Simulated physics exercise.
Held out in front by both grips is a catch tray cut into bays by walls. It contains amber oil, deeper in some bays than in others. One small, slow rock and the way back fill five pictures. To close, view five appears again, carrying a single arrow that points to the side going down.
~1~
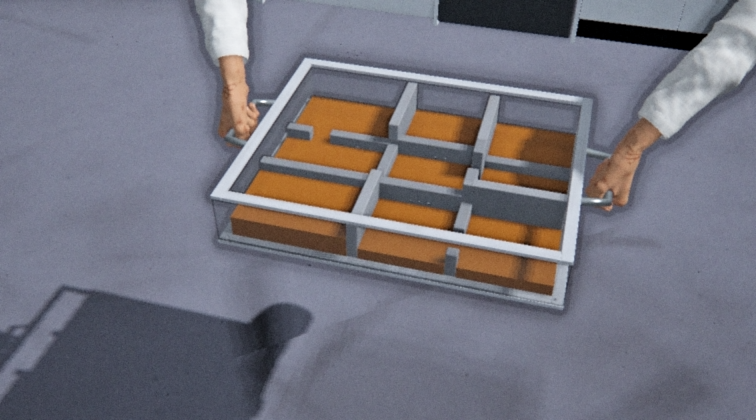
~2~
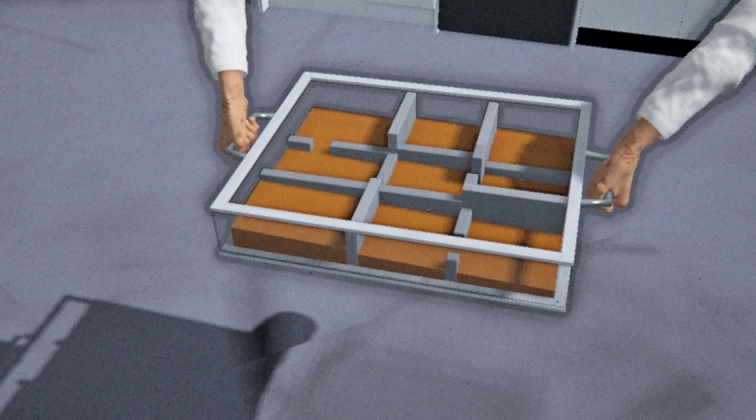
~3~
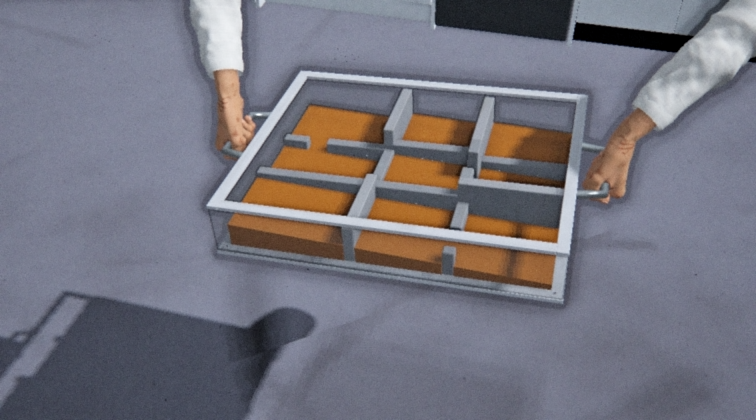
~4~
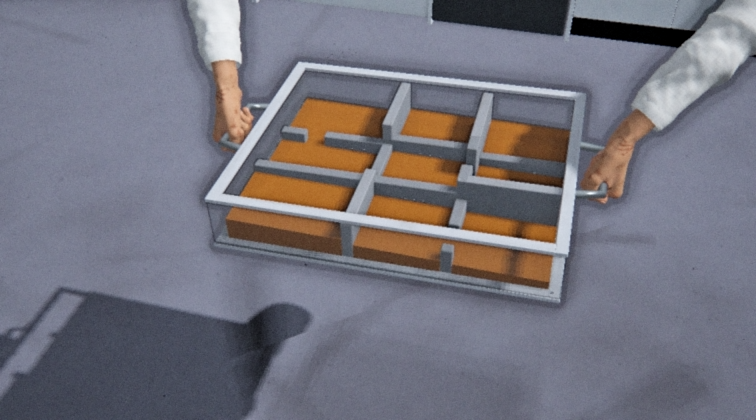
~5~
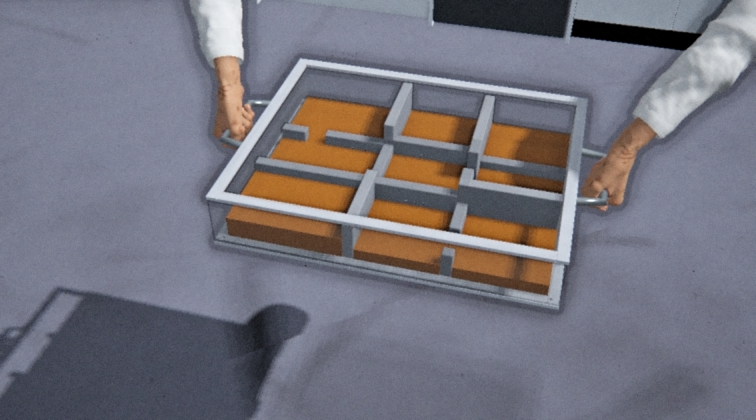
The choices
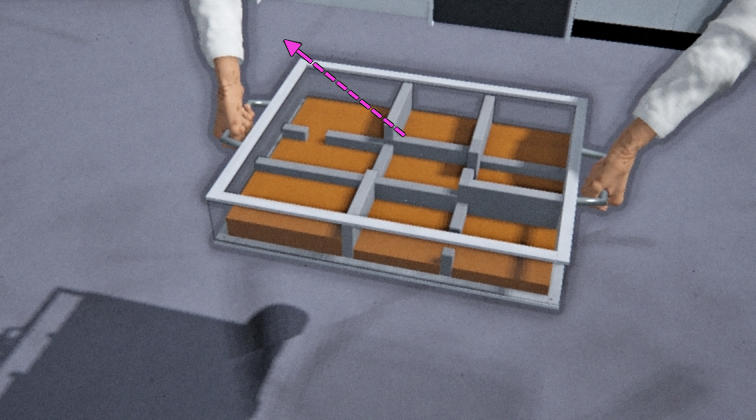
On a grey surface, two hands in white sleeves grip the side handles of a clear, pale-framed tray split by low grey walls into bays of amber oil. The hands lower its left side very slightly, then bring it back level, while the oil shows barely any visible change.
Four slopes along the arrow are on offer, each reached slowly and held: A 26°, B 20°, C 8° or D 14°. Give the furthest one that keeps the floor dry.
D is the one.
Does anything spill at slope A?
Yes, it does.
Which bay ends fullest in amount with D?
It is the back left one.
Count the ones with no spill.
Two.
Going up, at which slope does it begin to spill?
B it is.
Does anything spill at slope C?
No, that is safe.
The arrow ends at (288, 44).
If A is chosen, about 28 % goes over the rim.
If B is chosen, about 3 % goes over the rim.
If C is chosen, nothing spills; the front left bay holds the most.
If D is chosen, nothing spills; the back left bay holds the most.
